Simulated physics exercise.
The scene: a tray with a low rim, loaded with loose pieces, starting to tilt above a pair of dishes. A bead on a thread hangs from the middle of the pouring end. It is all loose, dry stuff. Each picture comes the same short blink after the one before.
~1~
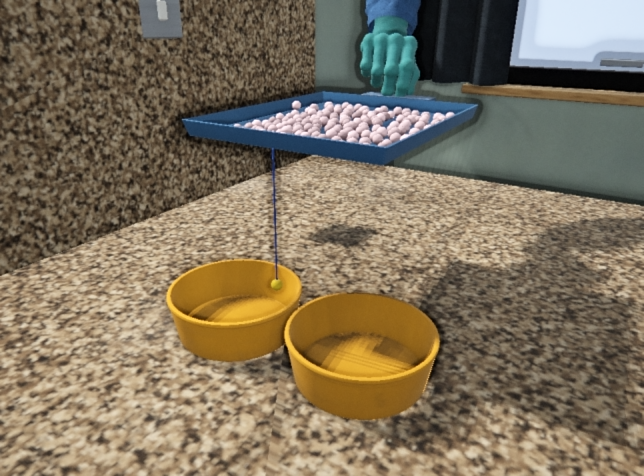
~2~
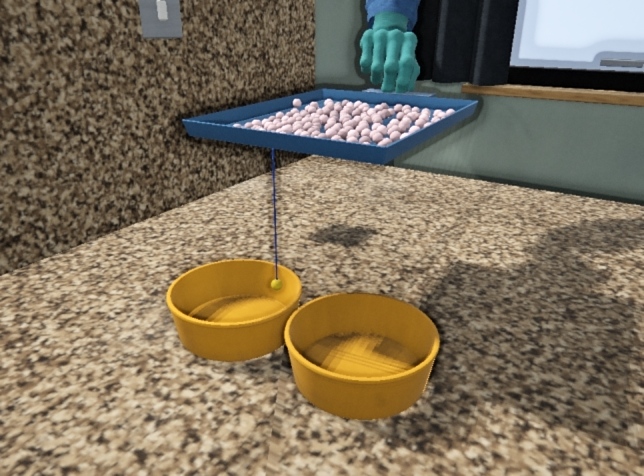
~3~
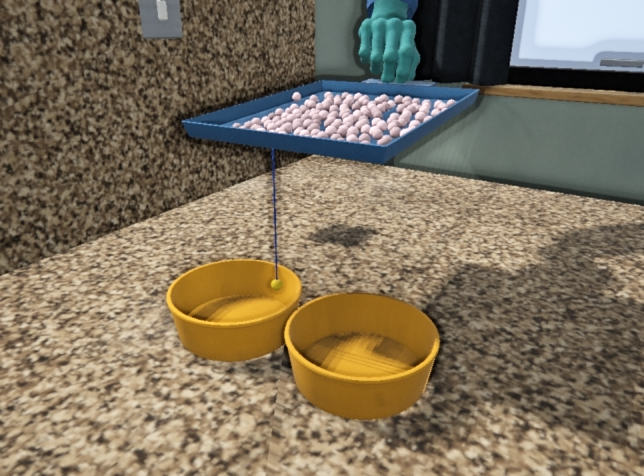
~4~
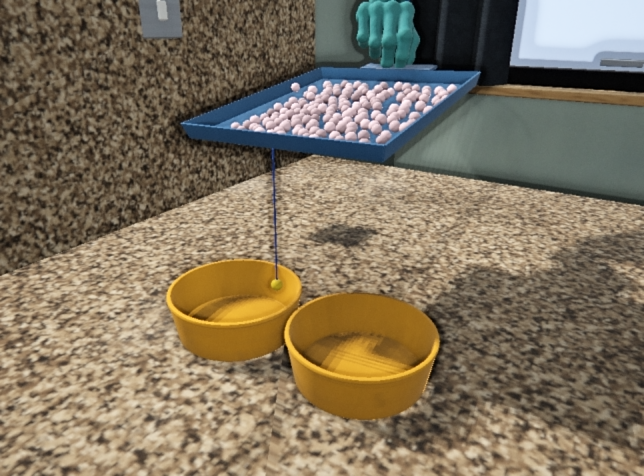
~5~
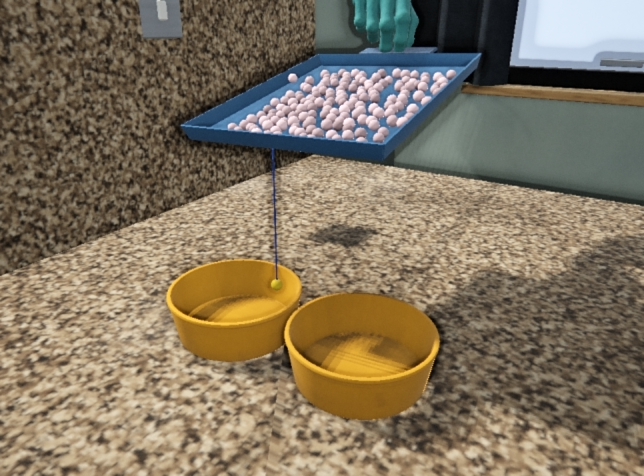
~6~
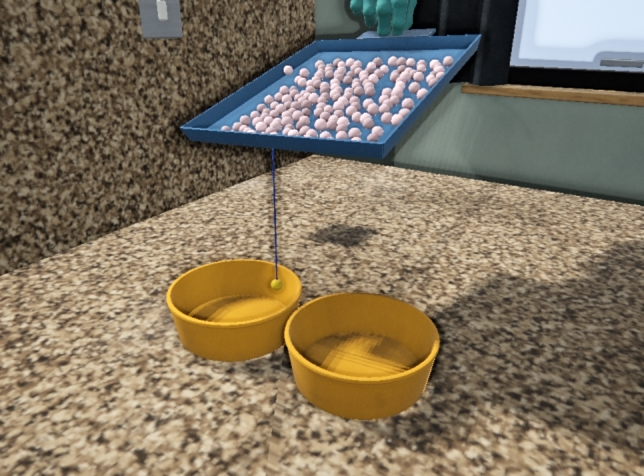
The video shows a teal hand at the far side of a blue tray of small pale pink balls above two yellow dishes; the tray's far side rises gradually, and the balls shift and spread toward the near end.
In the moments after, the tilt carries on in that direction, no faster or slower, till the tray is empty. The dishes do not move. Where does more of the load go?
The left-hand dish gets more.
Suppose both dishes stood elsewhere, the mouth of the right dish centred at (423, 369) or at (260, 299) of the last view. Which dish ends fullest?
At the first place the left one, at the second the right dish.
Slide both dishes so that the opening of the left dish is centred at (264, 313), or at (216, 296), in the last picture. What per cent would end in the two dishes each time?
About 50 and 80 per cent.
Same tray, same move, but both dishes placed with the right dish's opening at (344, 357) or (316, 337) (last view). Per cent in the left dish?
First some 70, then 70 per cent.
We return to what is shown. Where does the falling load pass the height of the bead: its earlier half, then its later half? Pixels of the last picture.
First near (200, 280), later near (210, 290).
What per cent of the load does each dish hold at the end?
The left dish has 70 per cent, the right dish has 0.
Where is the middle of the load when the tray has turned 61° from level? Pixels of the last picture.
Around (251, 127).
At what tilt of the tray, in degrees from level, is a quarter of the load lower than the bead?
Roughly 75°.
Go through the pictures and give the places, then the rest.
The first picture shows corners of the pouring end at (188, 119) and (384, 146), level; middle of the load at (347, 124), sugar pearls; left dish at (191, 335); right dish at (324, 390); bead on its thread at (277, 285).
The second picture shows corners of the pouring end at (188, 120) and (384, 145), level; middle of the load at (347, 122).
The third picture shows corners of the pouring end at (188, 121) and (383, 144), tipped barely, lowest at the left corner; middle of the load at (347, 117).
The fourth picture shows corners of the pouring end at (187, 122) and (382, 143), tipped a little, lowest at the left corner; middle of the load at (346, 110).
The fifth picture shows corners of the pouring end at (186, 124) and (381, 142), tipped a little, lowest at the left corner; middle of the load at (343, 103).
The sixth picture shows corners of the pouring end at (186, 126) and (380, 141), tipped clearly, lowest at the left corner; middle of the load at (337, 98), all on the move; left dish at (191, 335); right dish at (324, 390).
Soon, tray tipped steeply; most on the tray; a stray few in the left dish; a stray few outside both; a small part in the air.
A while on, tray tipped right over; a stray few on the tray; a stray few in the right dish; about half in the left dish; about a quarter outside both; a small part in the air.
Towards the end, tray tipped past a quarter turn; a stray few in the right dish; about two thirds in the left dish; about a third outside both.
Finally, tray tipped past a quarter turn; a stray few in the right dish; about two thirds in the left dish; about a third outside both.
